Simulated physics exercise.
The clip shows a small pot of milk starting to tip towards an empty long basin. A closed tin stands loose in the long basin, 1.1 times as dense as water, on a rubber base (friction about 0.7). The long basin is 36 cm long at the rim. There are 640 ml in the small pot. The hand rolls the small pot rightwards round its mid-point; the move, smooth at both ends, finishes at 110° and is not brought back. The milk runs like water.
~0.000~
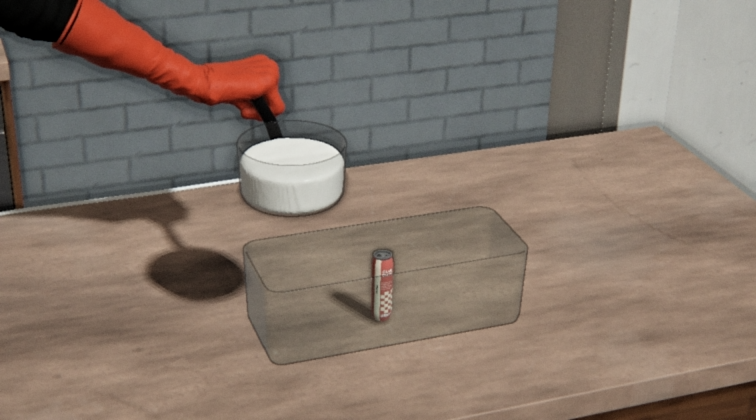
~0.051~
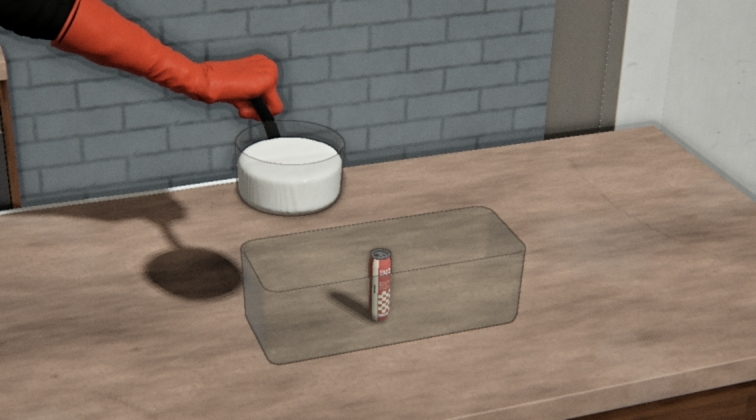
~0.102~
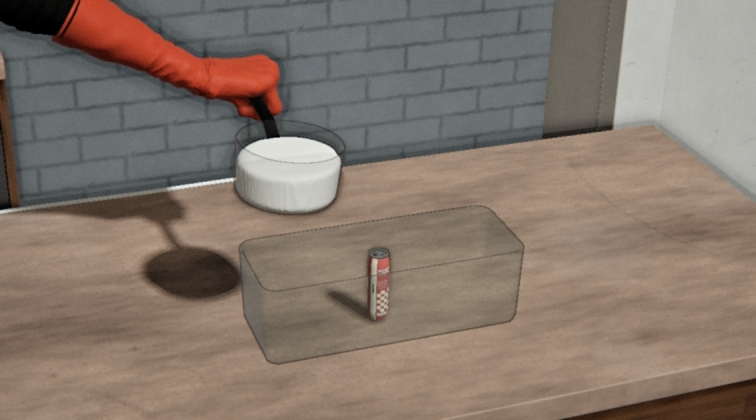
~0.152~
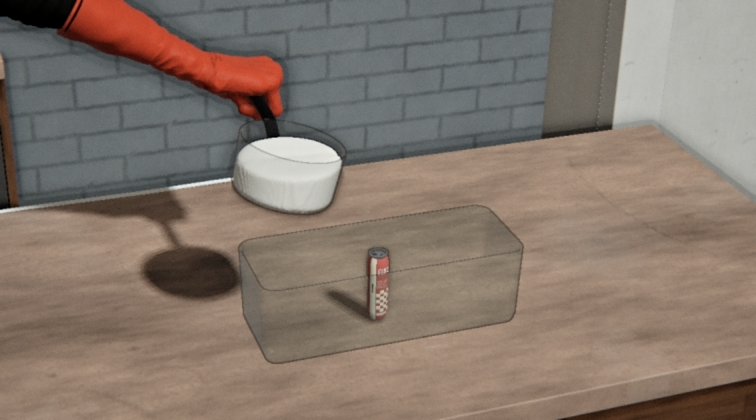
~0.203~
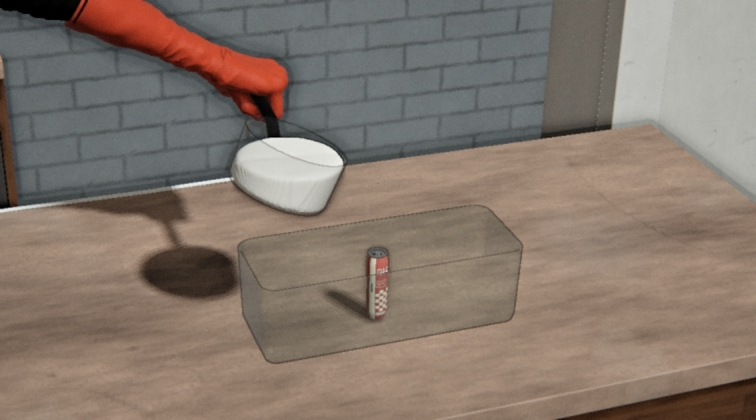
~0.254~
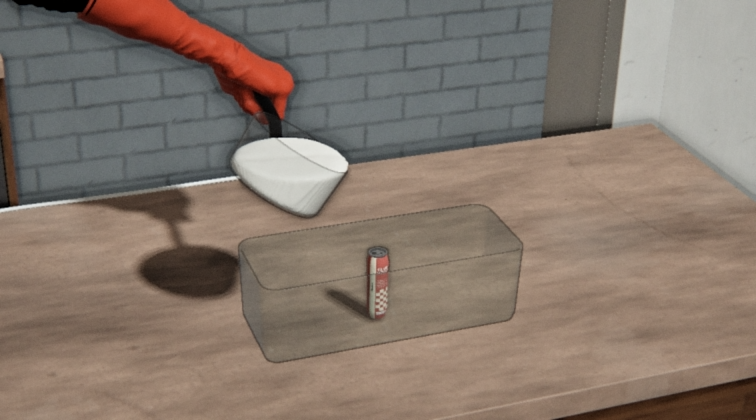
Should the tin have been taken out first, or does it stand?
It goes over.
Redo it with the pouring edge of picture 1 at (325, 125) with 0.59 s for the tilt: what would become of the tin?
Then it falls.
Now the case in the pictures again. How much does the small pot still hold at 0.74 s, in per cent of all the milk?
Near 4 in a hundred.
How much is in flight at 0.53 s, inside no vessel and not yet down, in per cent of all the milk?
Some 42 per cent.
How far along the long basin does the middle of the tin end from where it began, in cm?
Some 8.0 cm.
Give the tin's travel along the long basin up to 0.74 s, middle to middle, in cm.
Some 2 cm.
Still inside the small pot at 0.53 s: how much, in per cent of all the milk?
Near 28 in a hundred.
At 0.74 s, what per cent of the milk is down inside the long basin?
About 88 per cent.
After 0.53 s the tilt is 98° and 27 per cent is still to pour; the tin stands where it began.
After 0.74 s the tilt is 110° and 4 per cent is still to pour; the tin leans 4°.
After 0.95 s the tilt is 110° and 0 per cent is still to pour; the tin lies on its side.
After 1.18 s the tilt is 110° and 0 per cent is still to pour; the tin lies on its side.
In the end the tin lies on its side.
